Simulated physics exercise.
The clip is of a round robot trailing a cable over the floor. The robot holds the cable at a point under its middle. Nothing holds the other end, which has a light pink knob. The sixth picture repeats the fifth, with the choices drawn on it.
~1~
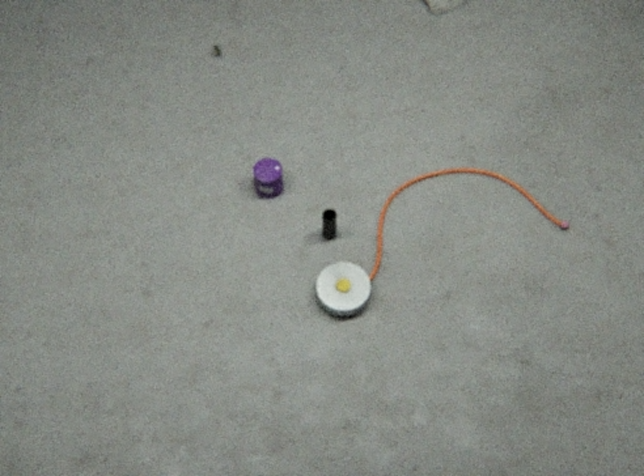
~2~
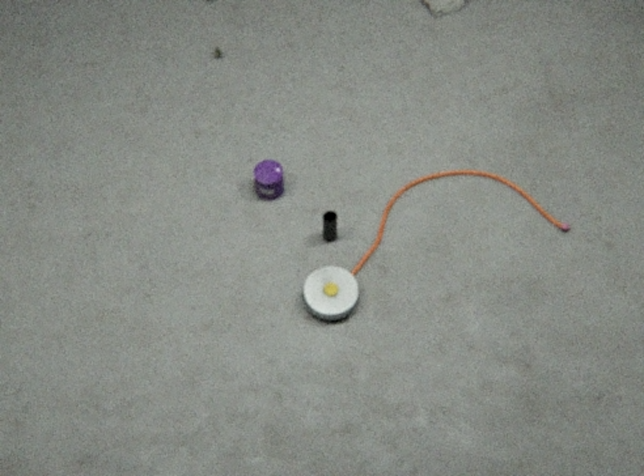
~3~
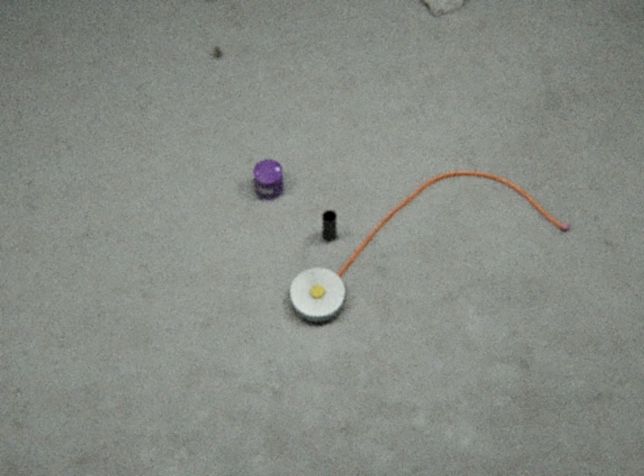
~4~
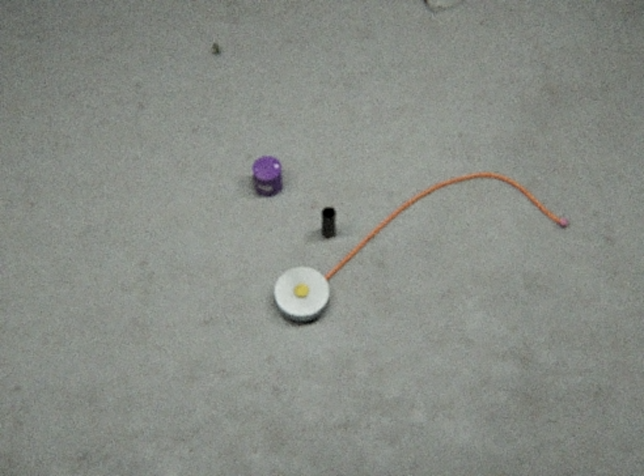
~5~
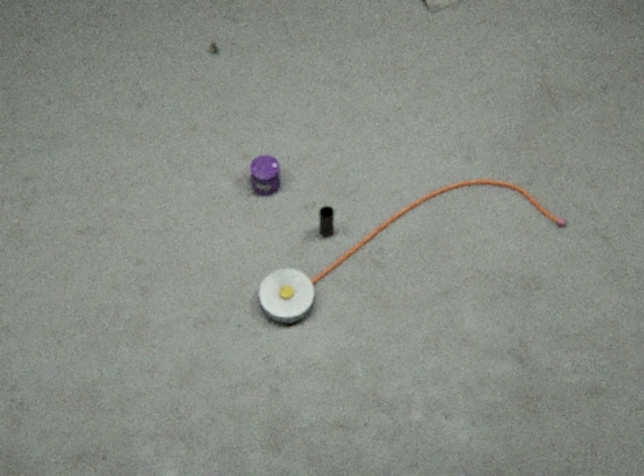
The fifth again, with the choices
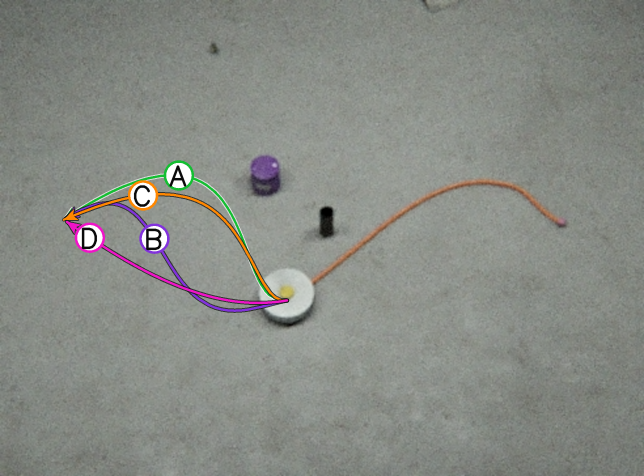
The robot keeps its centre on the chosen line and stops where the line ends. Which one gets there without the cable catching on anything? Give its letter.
Take D.
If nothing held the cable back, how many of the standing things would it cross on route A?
Two.
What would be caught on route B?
It is the black post.
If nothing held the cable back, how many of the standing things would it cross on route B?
It sweeps one.
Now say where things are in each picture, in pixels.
Robot (343, 290); free end (565, 225); black post (329, 225), in the first picture.
Robot (331, 294); free end (565, 227), in the second picture.
Robot (318, 295); purple keg (269, 180), in the third picture.
Robot (302, 295); black post (329, 223), in the fourth picture.
Robot (287, 296); free end (561, 222); black post (327, 222); purple keg (266, 176), in the fifth picture.
On the marked copy, A from (287, 300) via (206, 185) to (64, 220); B from (287, 300) via (169, 263) to (66, 219); C from (287, 300) via (202, 203) to (64, 220); D from (287, 300) via (161, 279) to (67, 222).
Taking D. A third of the way, robot (191, 287), middle of the cable (364, 248), free end (520, 207).
Two thirds of the way, robot (109, 247), middle of the cable (286, 254), free end (448, 222).
When it is over, robot (62, 215), middle of the cable (231, 244), free end (398, 233); nothing has been touched.
As for the rest, A meets the black post and purple keg; B meets the black post; C meets the black post.
